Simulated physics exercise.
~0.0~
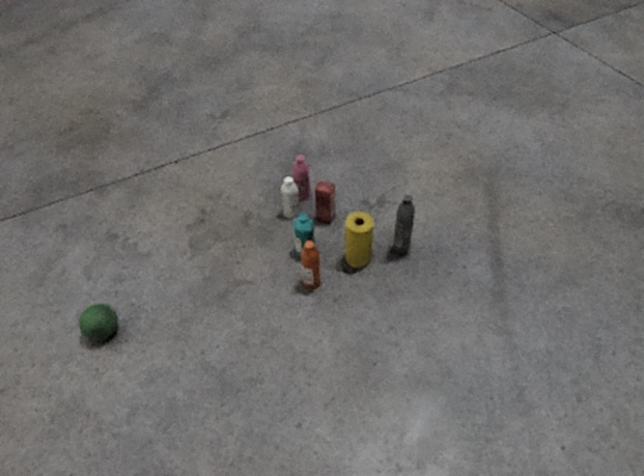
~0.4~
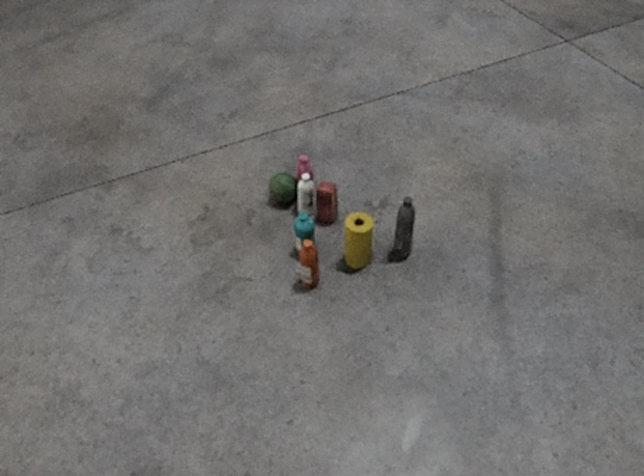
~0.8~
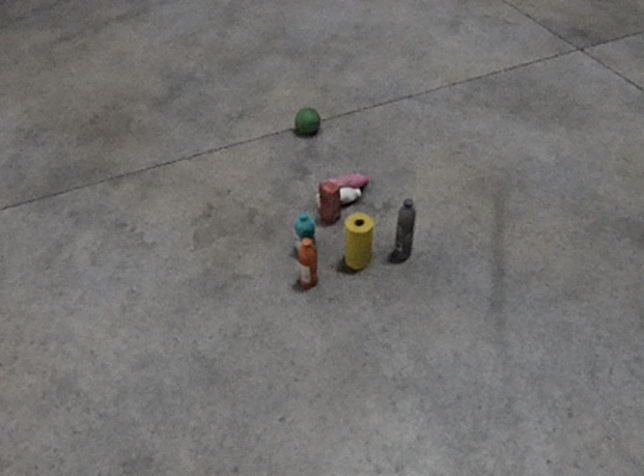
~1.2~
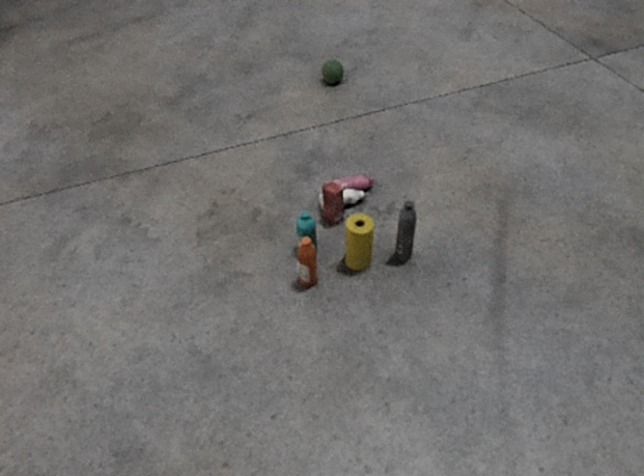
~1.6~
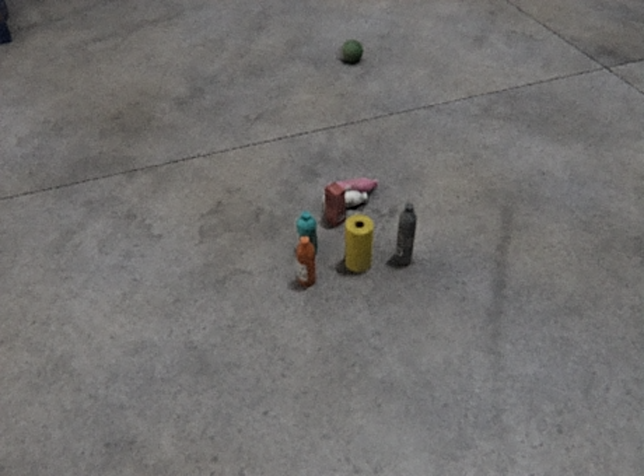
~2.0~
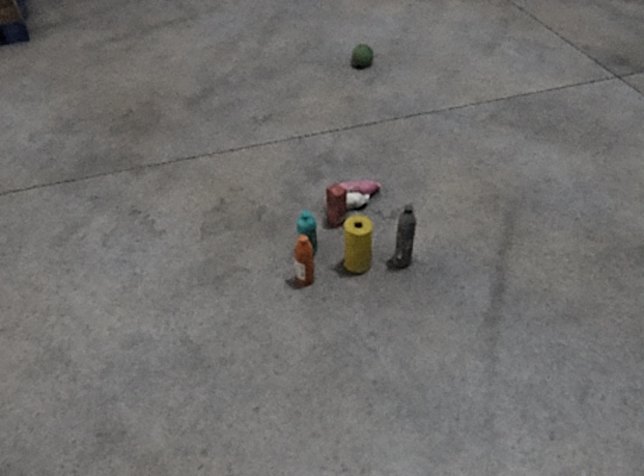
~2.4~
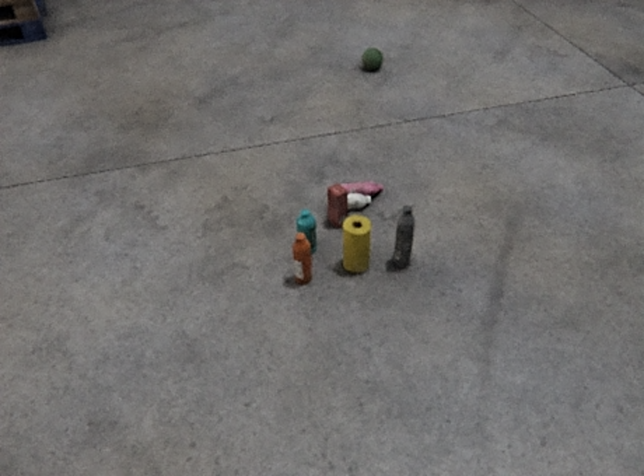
The clip opens on a grey concrete floor with a loose cluster of bottles, a red carton and a yellow roll, while a green ball sits apart at the lower left. The ball travels up and to the right, reaching the white and pink bottles at the back of the group. Both bottles topple to the right and come down on their sides behind the red carton. The ball carries on beyond them, crossing the line in the floor toward the top. At the end it is in the upper part of the view, while the carton, yellow roll and orange, turquoise and grey bottles still stand.
